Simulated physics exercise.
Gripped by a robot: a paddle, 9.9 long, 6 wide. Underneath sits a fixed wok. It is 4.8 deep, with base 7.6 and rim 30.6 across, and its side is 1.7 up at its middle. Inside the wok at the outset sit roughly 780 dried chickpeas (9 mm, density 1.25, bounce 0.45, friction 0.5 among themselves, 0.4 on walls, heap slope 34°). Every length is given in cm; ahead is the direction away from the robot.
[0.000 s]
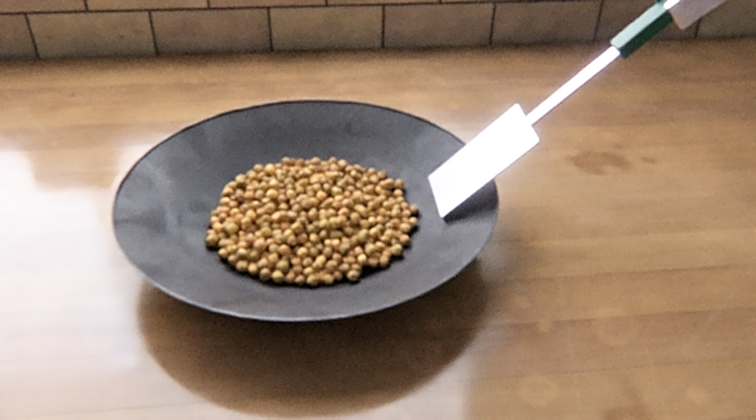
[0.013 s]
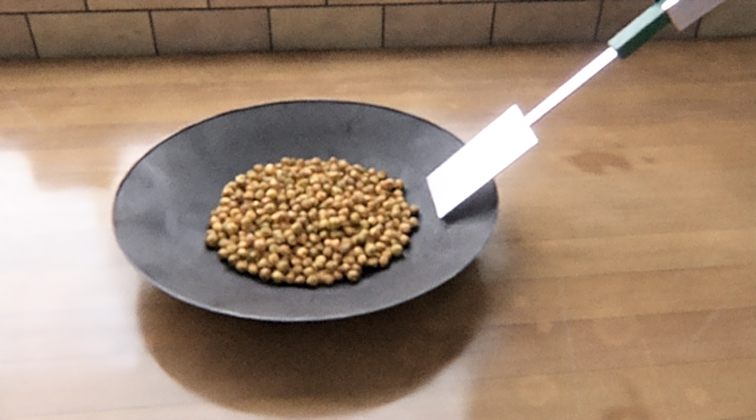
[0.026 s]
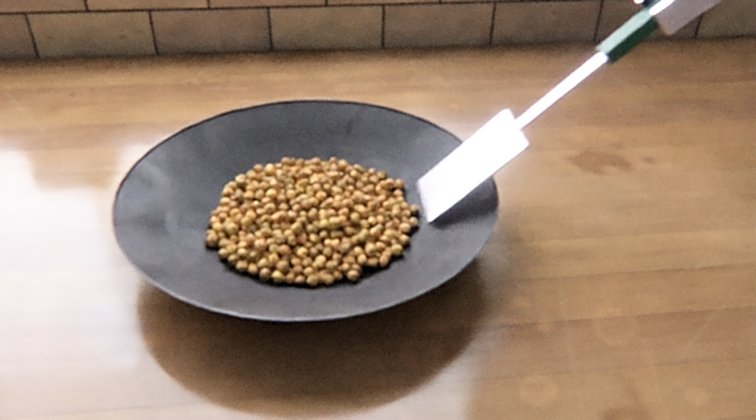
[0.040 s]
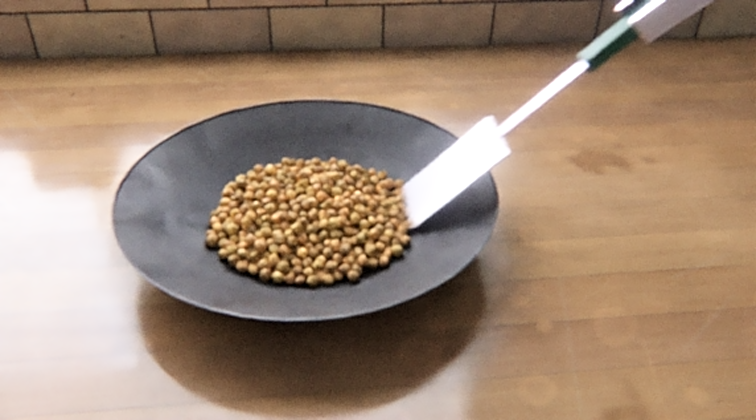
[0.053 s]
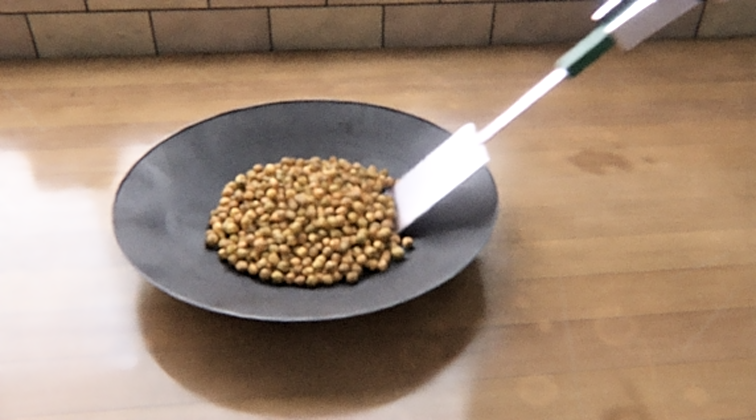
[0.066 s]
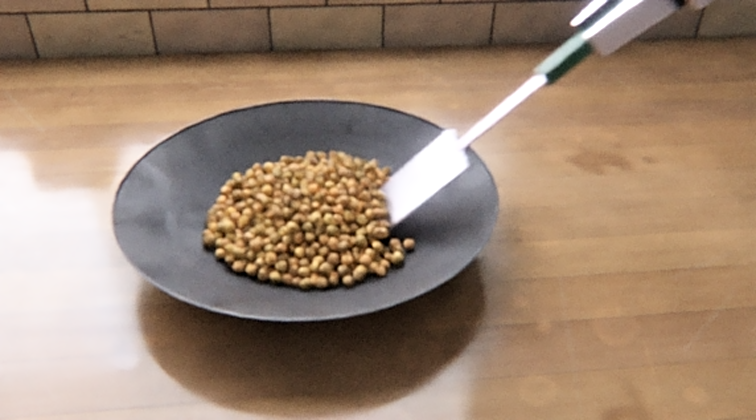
A robot-held white paddle with a green section on its handle starts at the right side of a dark wok, beside a heap of dried chickpeas. It slides left and slightly down until it meets the heap's right edge, then pushes in, nudging the nearby chickpeas a little while most barely shift.
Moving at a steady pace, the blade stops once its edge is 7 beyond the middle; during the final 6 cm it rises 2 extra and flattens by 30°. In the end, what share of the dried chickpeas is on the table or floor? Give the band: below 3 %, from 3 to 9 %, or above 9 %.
Above 9 %.
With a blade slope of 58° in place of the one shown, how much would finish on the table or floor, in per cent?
My guess is close to 15 per cent.
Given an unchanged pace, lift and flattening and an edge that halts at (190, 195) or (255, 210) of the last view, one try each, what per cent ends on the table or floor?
First try roughly 20 percent, second roughly 0 percent.
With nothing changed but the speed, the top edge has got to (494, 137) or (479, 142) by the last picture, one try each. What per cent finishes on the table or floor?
Some 0 and 5 per cent.
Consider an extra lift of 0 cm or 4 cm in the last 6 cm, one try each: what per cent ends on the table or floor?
Some 10 and 15 per cent.
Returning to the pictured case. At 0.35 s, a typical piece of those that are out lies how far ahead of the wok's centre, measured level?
The distance is around 20 cm.
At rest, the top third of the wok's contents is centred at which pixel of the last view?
Close to pixel (197, 203).
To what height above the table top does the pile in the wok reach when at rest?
About 5.5 centimetres.
After 0.10 s, sloping 44°, highest piece 6 above the table; 785 in the wok.
After 0.13 s, sloping 36°, highest piece 6 above the table; 785 in the wok.
After 0.35 s, sloping 14°, highest piece 7 above the table; 693 in the wok, 66 on the table or floor, 26 on the blade or in flight.
After 1.40 s, sloping 14°, highest piece 5 above the table; 689 in the wok, 96 on the table or floor.
At rest, 689 in the wok, 96 on the table or floor. That is 12 % on the table or floor.
